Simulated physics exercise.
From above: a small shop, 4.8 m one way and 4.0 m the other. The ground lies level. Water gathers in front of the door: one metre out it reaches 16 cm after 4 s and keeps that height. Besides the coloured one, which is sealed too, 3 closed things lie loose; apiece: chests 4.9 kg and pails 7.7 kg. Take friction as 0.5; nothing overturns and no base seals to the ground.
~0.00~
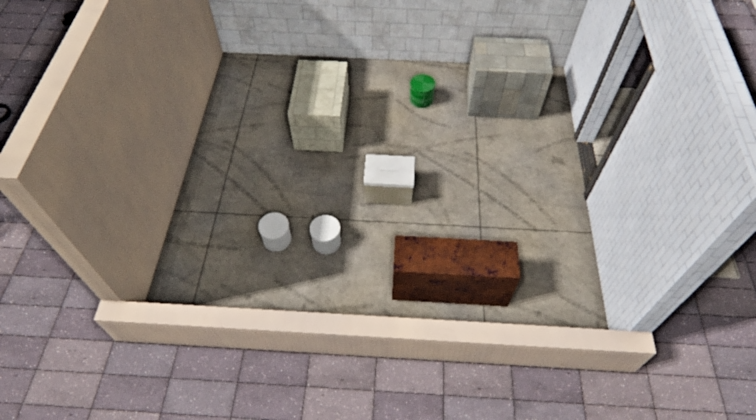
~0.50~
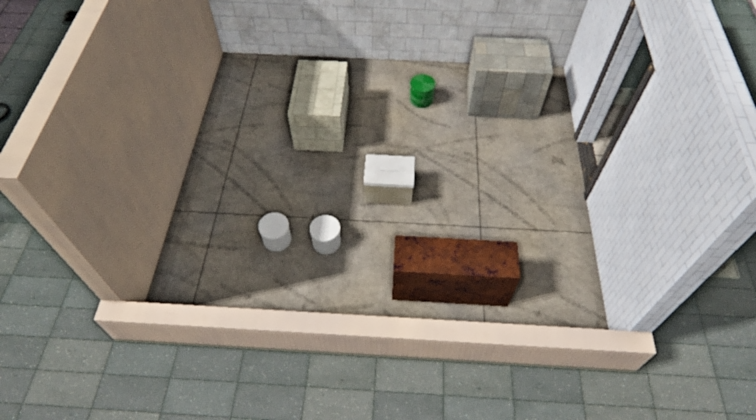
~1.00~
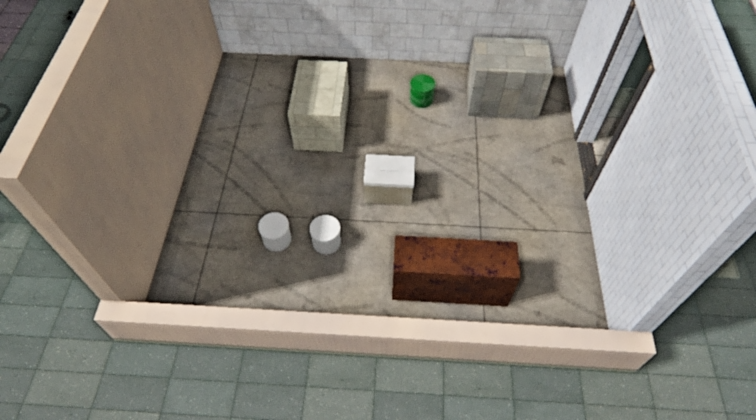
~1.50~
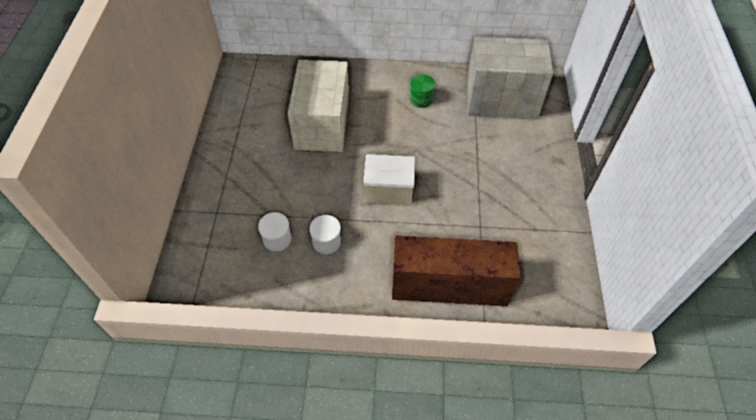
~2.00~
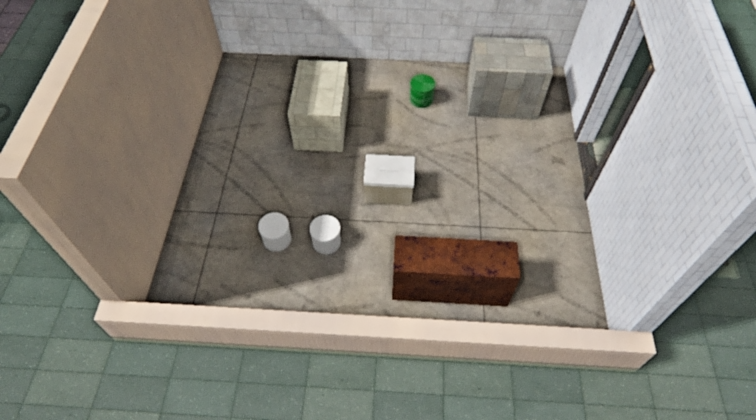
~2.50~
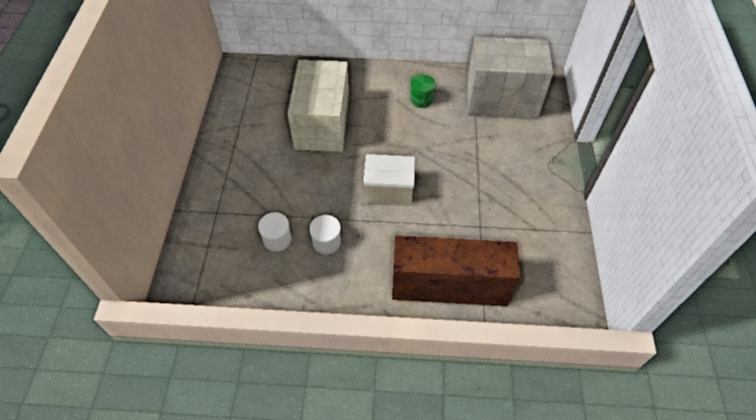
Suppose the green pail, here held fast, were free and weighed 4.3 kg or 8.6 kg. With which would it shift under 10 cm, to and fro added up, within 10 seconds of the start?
Verdict: The smaller load will do.
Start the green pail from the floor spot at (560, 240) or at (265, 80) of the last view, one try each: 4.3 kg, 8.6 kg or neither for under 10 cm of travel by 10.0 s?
In turn: The smaller is enough; either load holds.
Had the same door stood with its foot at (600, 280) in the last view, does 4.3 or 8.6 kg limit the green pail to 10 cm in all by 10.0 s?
Then the lower weight is enough.
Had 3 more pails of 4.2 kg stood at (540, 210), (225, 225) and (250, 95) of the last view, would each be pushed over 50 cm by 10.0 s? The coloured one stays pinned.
In turn: Under, less, short of it.
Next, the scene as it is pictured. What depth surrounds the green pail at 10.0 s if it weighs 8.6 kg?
About 3 cm.
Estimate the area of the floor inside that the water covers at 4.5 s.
Roughly 4.5 m2.
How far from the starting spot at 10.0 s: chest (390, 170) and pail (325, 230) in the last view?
In turn: 150 cm, 0 cm.
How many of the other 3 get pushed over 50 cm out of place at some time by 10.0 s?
That makes 1.
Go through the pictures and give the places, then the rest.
In the first frame, the green pail at (423, 83), on the bottom; 0.0 m2 under water; 0 of 4 have shifted.
In the second frame, the green pail at (423, 83), on the bottom; water covers 0.0 m2; 0 of 4 have shifted.
In the third frame, the green pail at (423, 83), on the bottom; 0.0 m2 under water; 0 of 4 have shifted.
In the fourth frame, the green pail at (423, 83), on the bottom; 0.0 m2 under water; 0 of 4 have shifted.
In the fifth frame, the green pail at (423, 83) rests on the ground; 0.0 m2 under water; 0 of 4 have shifted.
In the sixth frame, the green pail at (423, 83) rests on the ground; water covers 0.1 m2; 0 of 4 have shifted.
After 3.5 s the green pail would be 0 cm from its start with 4.3 kg and 0 cm from its start with 8.6 kg; 0 cm of water round it then.
After 4.5 s the green pail would be 0 cm from its start with 4.3 kg and 0 cm from its start with 8.6 kg; 1 cm of water round it then.
After 7.0 s the green pail would be 0 cm from its start with 4.3 kg and 0 cm from its start with 8.6 kg; 2 cm of water round it then.
After 10.0 s the green pail would be 0 cm from its start with 4.3 kg and 0 cm from its start with 8.6 kg; 3 cm of water round it then.
